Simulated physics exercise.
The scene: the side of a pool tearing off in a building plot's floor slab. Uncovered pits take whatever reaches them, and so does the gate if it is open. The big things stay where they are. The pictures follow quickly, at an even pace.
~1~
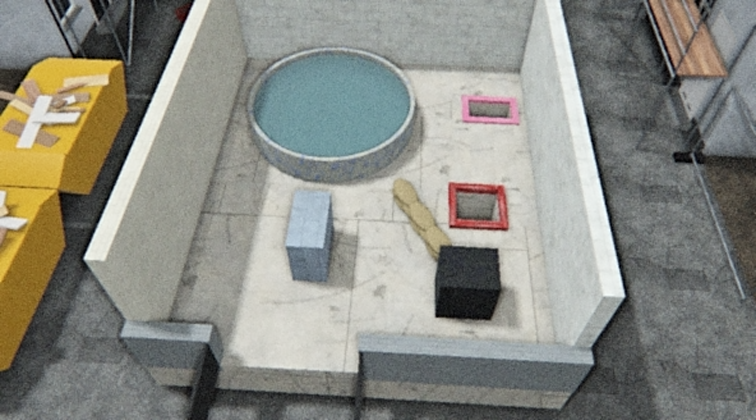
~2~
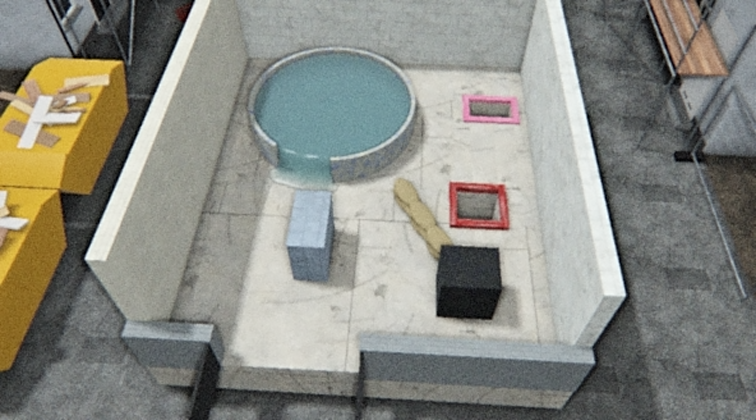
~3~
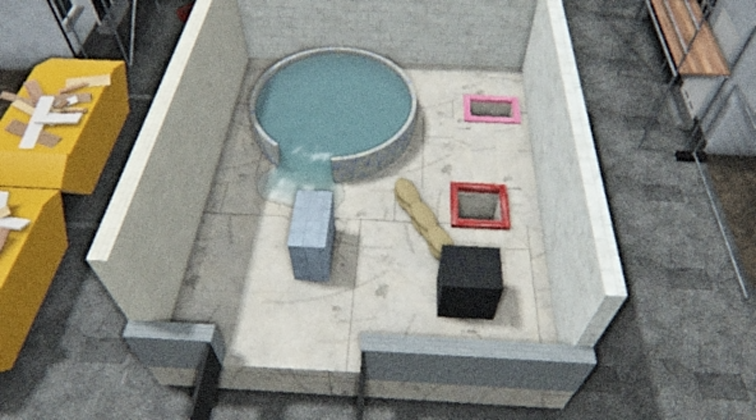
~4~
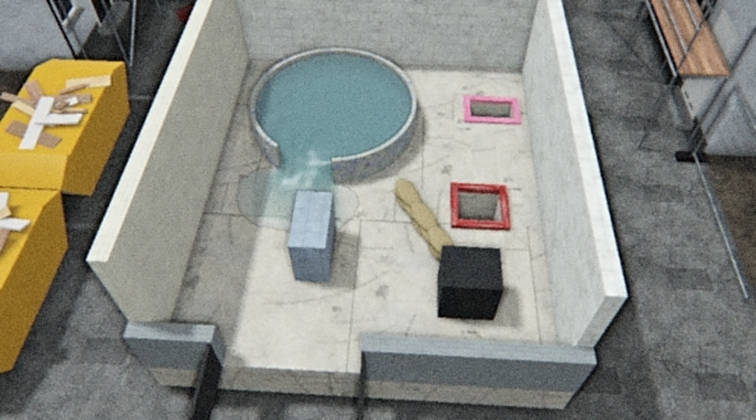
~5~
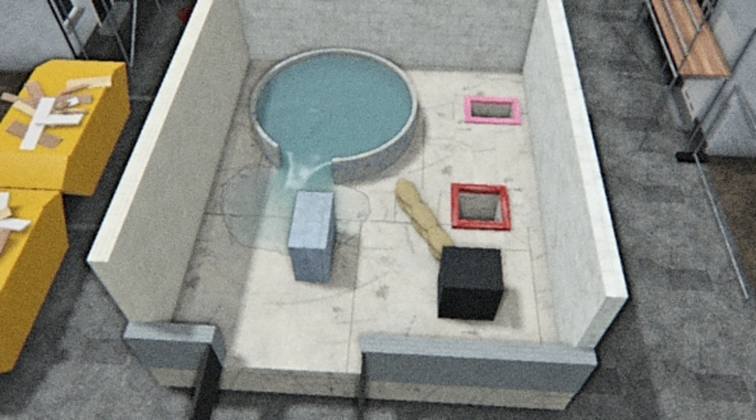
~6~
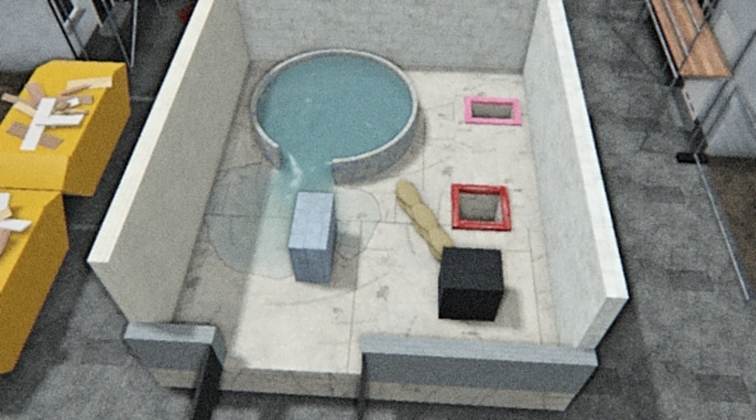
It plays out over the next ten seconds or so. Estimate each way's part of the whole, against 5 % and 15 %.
One by one: The gate takes over 15 %; the red pit takes under 5 %; the pink pit takes under 5 %.
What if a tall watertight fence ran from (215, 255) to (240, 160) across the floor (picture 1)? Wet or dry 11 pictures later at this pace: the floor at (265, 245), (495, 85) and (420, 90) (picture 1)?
One after the other: Covered, dry, not flooded.
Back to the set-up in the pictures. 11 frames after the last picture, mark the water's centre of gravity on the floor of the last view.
Close to (318, 157).
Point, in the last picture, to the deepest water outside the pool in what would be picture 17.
At about (165, 347).
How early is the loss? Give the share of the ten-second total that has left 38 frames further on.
Roughly 50 per cent.
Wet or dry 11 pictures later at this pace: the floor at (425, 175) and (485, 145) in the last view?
In that order: Dry, no water.
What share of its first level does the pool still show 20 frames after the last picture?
Some 60 per cent.
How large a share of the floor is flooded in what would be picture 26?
I make it 45 per cent.
A moment on, water covers 25 % of the floor; the gate 0 %, the red pit 0 %, the pink pit 0 %.
Next, water covers 35 % of the floor; the gate 1 %, the red pit 0 %, the pink pit 0 %.
Then, water covers 45 % of the floor; the gate 5 %, the red pit 0 %, the pink pit 0 %.
Later, water covers 65 % of the floor; the gate 15 %, the red pit 0 %, the pink pit 0 %.
In the end, water covers 85 % of the floor; the gate 30 %, the red pit 0 %, the pink pit 0 %.
